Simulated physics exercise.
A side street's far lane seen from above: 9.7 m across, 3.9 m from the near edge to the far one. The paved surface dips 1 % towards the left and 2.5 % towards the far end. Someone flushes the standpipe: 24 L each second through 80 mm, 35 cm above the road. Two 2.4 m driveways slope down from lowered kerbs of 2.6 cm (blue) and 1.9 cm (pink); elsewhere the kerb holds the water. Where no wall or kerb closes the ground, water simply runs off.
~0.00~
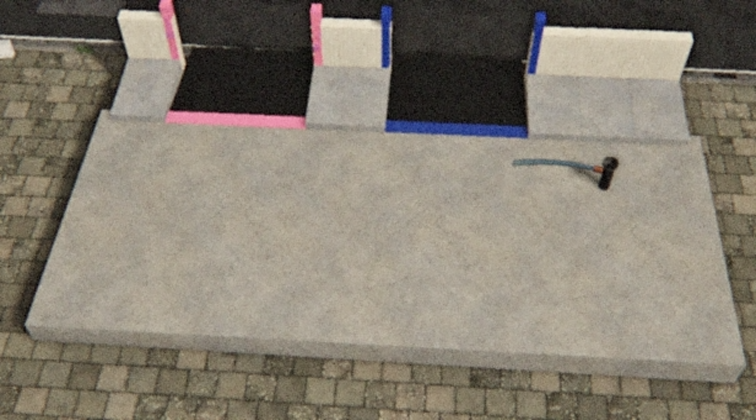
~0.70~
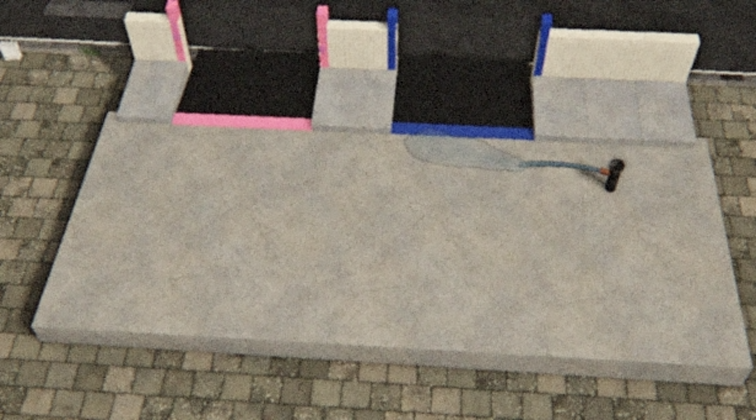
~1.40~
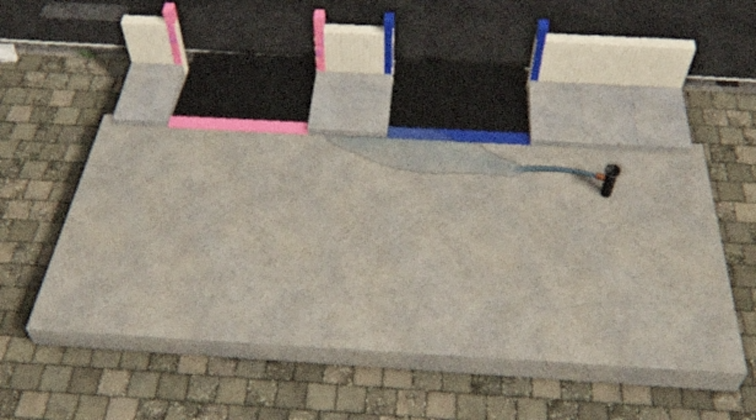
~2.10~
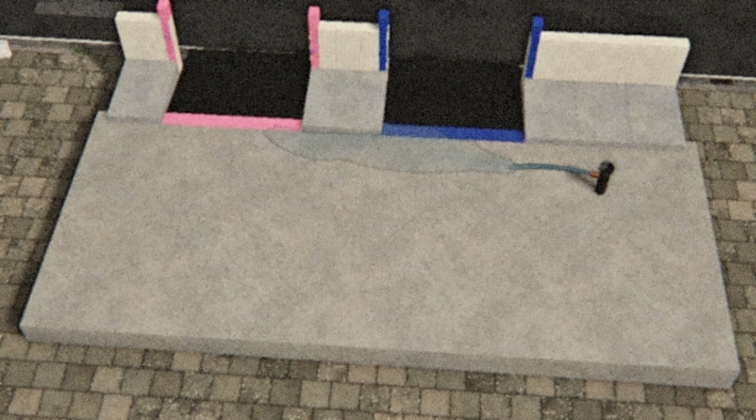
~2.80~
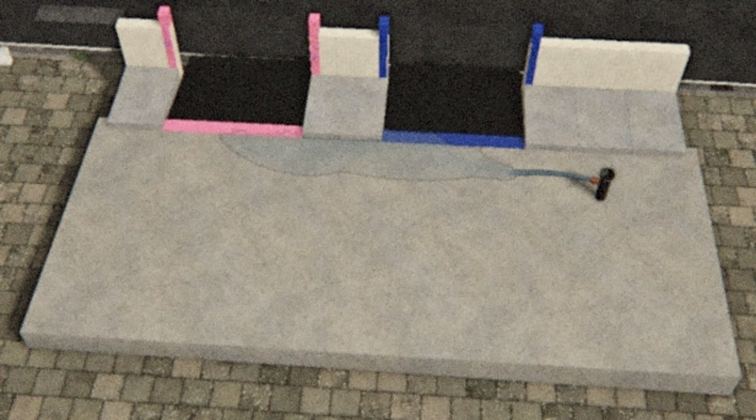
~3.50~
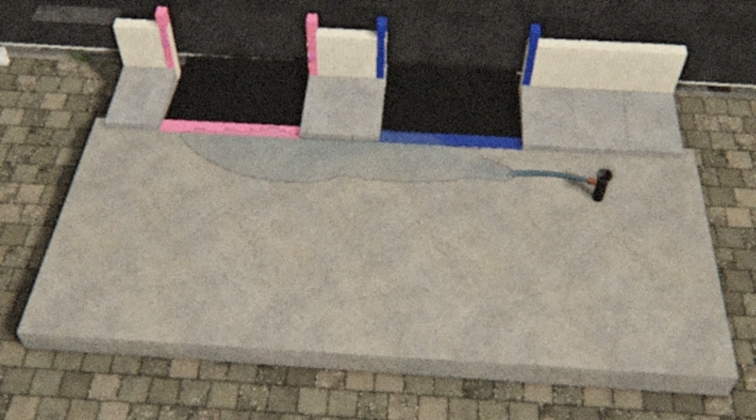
On a side street, water jetting from a small standpipe spreads leftward in a thin sheet past blue and pink kerbs.
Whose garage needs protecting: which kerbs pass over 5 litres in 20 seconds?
One by one: At the blue driveway it goes over the limit; at the pink driveway it exceeds the limit.
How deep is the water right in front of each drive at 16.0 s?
In cm: Blue 2.5, pink 3.0.
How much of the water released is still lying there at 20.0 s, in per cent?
Roughly 30 in a hundred.
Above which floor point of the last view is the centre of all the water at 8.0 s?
At about (270, 155).
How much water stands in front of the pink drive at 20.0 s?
About 3.0 cm.
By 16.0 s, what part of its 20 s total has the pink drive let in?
About 70 per cent.
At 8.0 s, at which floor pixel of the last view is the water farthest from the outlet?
Near (106, 132).
After 5.0 s water covers 15 % of the floor and is deepest (6 cm) near (381, 138); blue driveway 2.3 cm at the lowered kerb, 22 L in, pink driveway 2.7 cm at the lowered kerb, 0 L in.
After 8.0 s water covers 15 % of the floor and is deepest (6 cm) near (381, 138); blue driveway 2.4 cm at the lowered kerb, 40 L in, pink driveway 2.9 cm at the lowered kerb, 5 L in.
After 12.0 s water covers 15 % of the floor and is deepest (6 cm) near (381, 138); blue driveway 2.4 cm at the lowered kerb, 64 L in, pink driveway 3 cm at the lowered kerb, 17 L in.
After 16.0 s water covers 20 % of the floor and is deepest (6 cm) near (381, 138); blue driveway 2.4 cm at the lowered kerb, 87 L in, pink driveway 3 cm at the lowered kerb, 29 L in.
After 20.0 s water covers 20 % of the floor and is deepest (6 cm) near (381, 138); blue driveway 2.4 cm at the lowered kerb, 111 L in, pink driveway 3.1 cm at the lowered kerb, 42 L in.
